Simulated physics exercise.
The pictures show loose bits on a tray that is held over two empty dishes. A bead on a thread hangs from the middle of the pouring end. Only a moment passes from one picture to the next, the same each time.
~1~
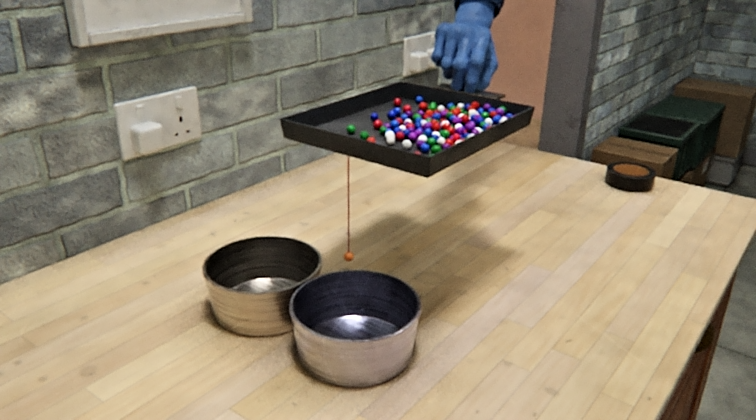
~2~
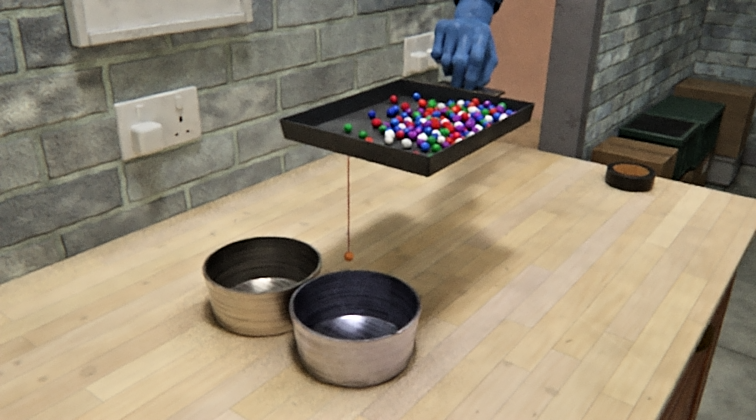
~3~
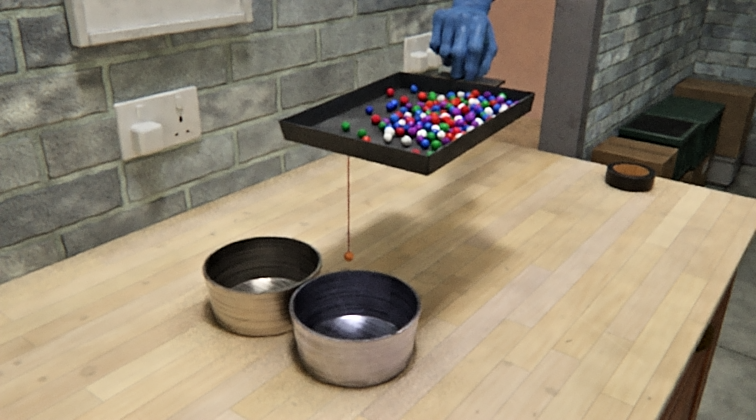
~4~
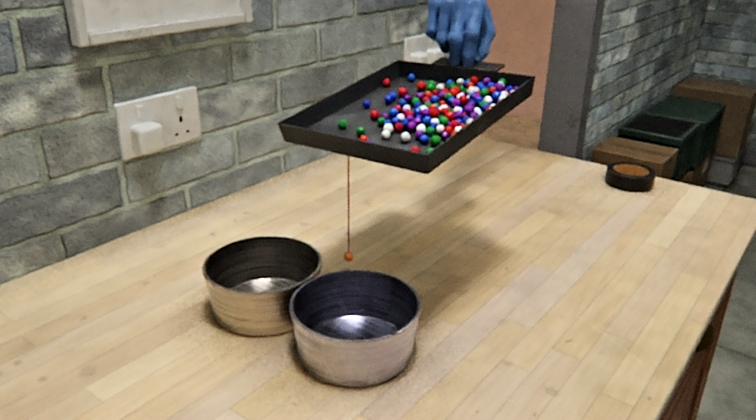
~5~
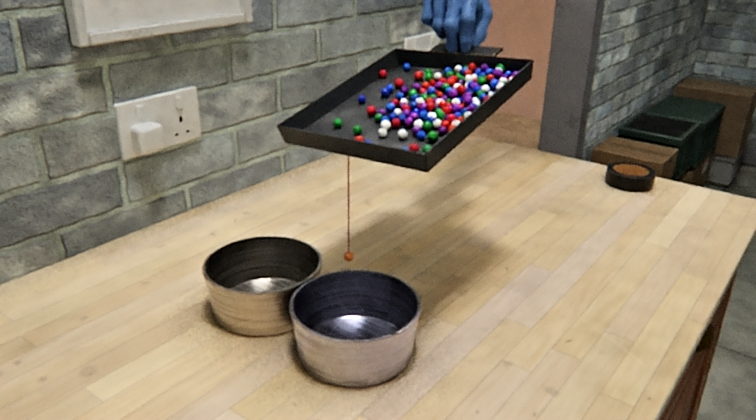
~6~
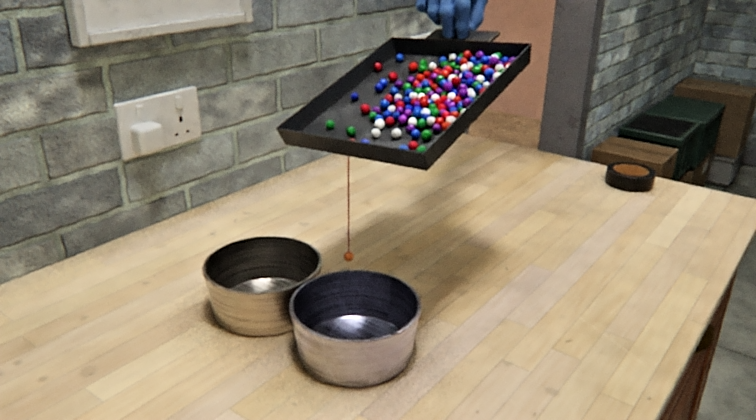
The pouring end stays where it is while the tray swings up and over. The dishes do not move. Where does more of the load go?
The left one ends fuller.
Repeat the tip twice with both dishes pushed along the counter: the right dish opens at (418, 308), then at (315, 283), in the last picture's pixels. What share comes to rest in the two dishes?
About 60 and 90 per cent.
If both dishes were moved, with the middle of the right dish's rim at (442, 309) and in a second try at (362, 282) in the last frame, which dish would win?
One: The left-hand dish. Two: The dish on the left.
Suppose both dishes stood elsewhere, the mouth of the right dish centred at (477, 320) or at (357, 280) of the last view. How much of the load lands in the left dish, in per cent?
Near 10 % and 50 %.
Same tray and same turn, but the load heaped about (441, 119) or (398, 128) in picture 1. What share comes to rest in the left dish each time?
About 70 and 70 per cent.
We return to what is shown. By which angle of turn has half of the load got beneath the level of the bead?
Roughly 105°.
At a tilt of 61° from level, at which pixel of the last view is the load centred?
Near (342, 131).
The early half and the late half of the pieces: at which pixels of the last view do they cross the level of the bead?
Around (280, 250) and then (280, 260).
Soon after the last picture, tray tipped steeply; most on the tray; a stray few in the left dish; a stray few outside both; a small part in the air.
A little later, tray tipped right over; about half on the tray; a small part in the right dish; about a quarter in the left dish; a small part outside both; about a quarter in the air.
Later still, tray tipped past a quarter turn; about a quarter in the right dish; about two thirds in the left dish; a small part outside both.
At rest, tray tipped past a quarter turn; about a quarter in the right dish; about two thirds in the left dish; a small part outside both.
